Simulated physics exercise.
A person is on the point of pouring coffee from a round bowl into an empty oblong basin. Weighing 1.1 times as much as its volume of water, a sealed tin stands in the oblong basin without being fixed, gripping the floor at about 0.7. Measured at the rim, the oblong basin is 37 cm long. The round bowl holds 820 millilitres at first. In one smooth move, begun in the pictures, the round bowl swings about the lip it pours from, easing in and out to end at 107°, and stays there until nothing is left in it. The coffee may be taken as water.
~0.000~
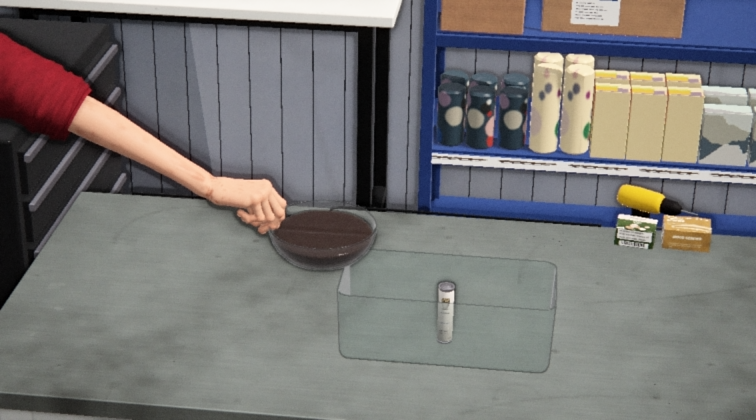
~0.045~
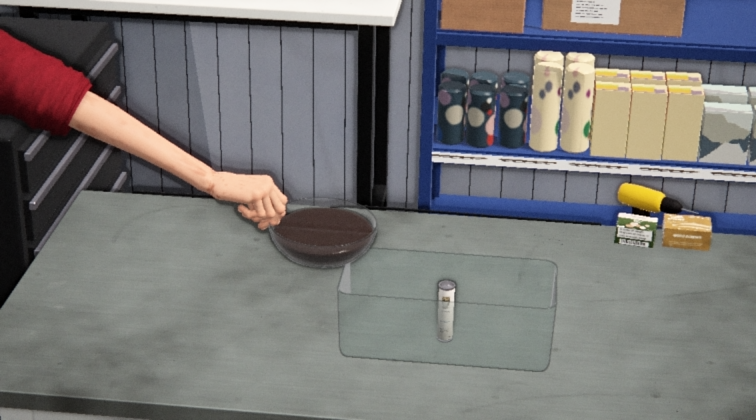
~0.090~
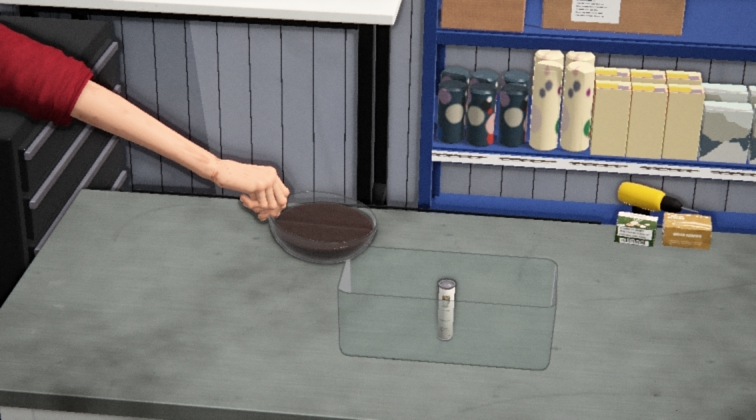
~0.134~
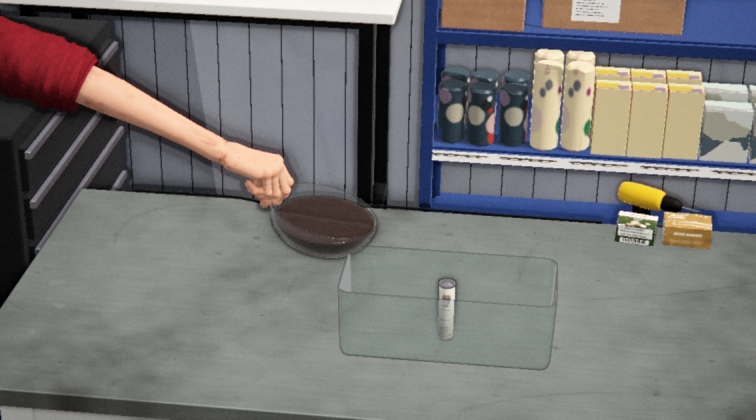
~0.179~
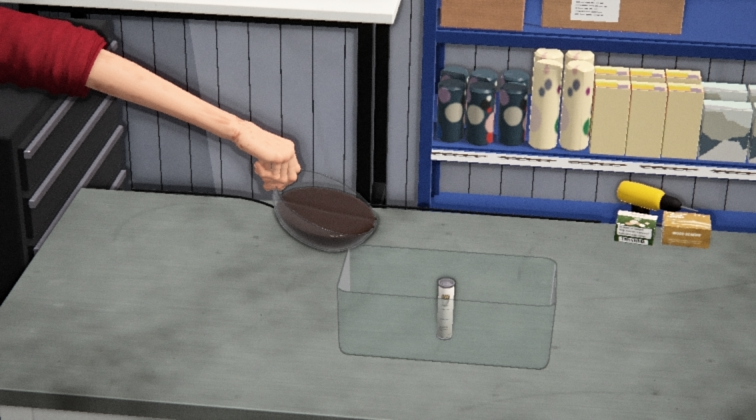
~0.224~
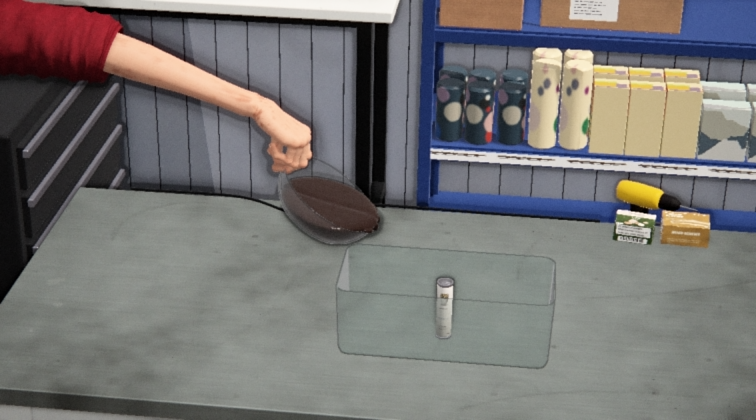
A round bowl of dark liquid tilts rightward as a hand lifts its left side.
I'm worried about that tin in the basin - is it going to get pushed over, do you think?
Yes, I expect it to go down.
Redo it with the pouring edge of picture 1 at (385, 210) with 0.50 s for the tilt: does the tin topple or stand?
It does not tip.
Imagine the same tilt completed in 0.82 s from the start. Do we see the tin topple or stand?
It tumbles over, then.
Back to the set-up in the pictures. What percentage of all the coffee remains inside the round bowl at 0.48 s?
Around 10 percent.
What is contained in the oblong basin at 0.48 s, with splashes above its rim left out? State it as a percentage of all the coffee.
22 %, roughly.
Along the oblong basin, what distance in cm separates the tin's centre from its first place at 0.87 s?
About 8 cm.
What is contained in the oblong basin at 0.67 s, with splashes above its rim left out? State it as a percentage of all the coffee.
I reckon close to 100 per cent.
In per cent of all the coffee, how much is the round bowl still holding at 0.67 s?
Around 0 in a hundred is still there.
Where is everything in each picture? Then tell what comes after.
It leans 0°; its right rim is at (376, 229); the coffee meets the walls at (274, 228) and (373, 234); the oblong basin's rim runs from (343, 271) to (556, 287); the tin's top is at (447, 289), in the first picture.
It leans 2°; its right rim is at (376, 227); the coffee meets the walls at (274, 225) and (374, 232), in the second picture.
It leans 6°; its right rim is at (376, 226); the coffee meets the walls at (274, 219) and (373, 228), in the third picture.
It leans 13°; its right rim is at (376, 226); the coffee meets the walls at (276, 211) and (375, 224), in the fourth picture.
It leans 23°; its right rim is at (375, 225); the coffee meets the walls at (277, 198) and (376, 220); 1 per cent is over the edge, in the fifth picture.
It leans 35°; its right rim is at (373, 224); the coffee meets the walls at (282, 186) and (362, 210); 4 per cent is over the edge, in the sixth picture.
After 0.48 s the tilt is 99° and 11 per cent is still to pour; the tin stands where it began.
After 0.67 s the tilt is 107° and 0 per cent is still to pour; the tin lies on its side.
After 0.87 s the tilt is 107° and 0 per cent is still to pour; the tin lies on its side.
After 1.08 s the tilt is 107° and 0 per cent is still to pour; the tin lies on its side.
In the end the tin lies on its side.
